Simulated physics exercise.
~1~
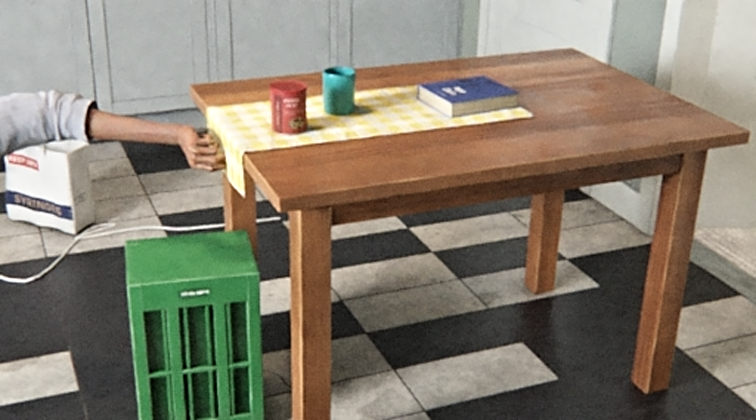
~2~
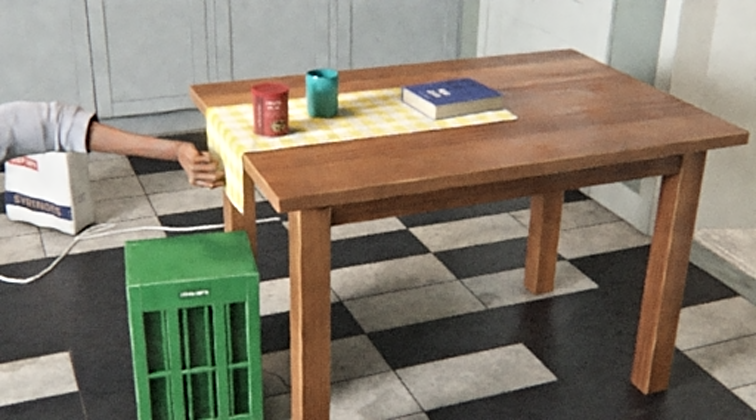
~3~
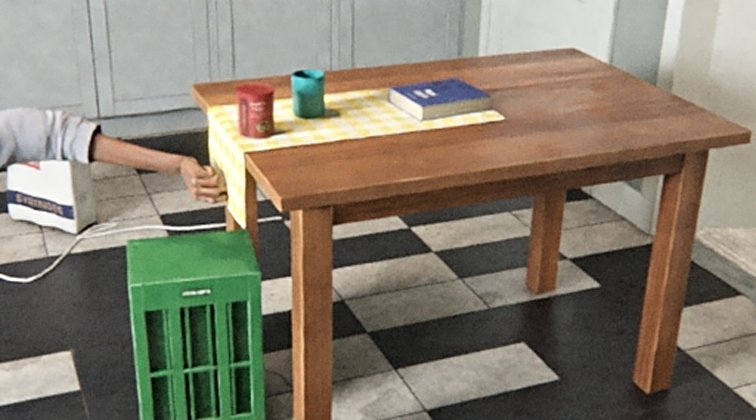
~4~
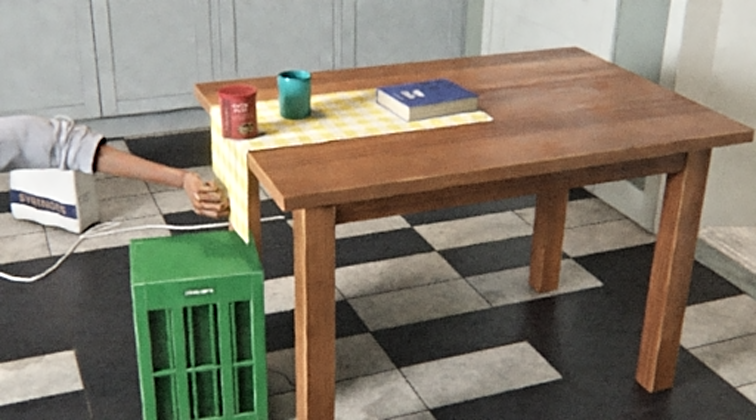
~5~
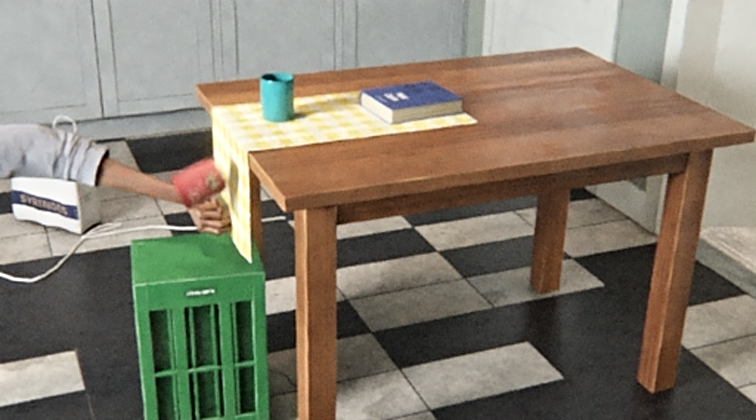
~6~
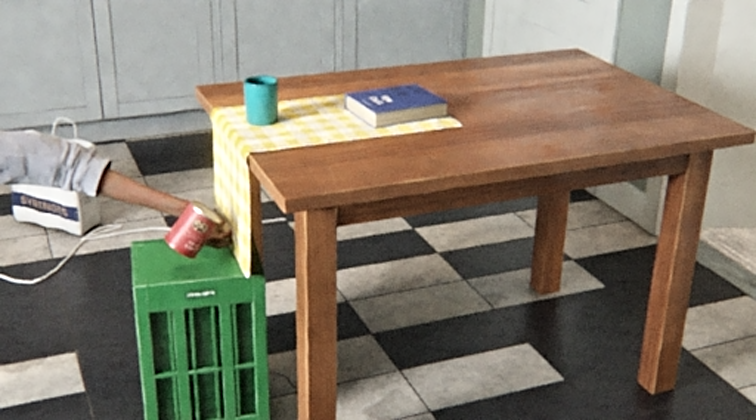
In a room with a black and light checkered floor and pale cabinets behind, a slightly swaying camera looks down on a wooden table. A red tin, a turquoise mug and a blue book rest on a yellow checked scarf, with a green crate below the table's left end. A hand reaching from the left grips the scarf's hem and draws it downward, carrying all three objects left. The red tin tips over the edge beside the hand. It ends tilted steeply just above the crate, while the mug stays upright on the table near the book.
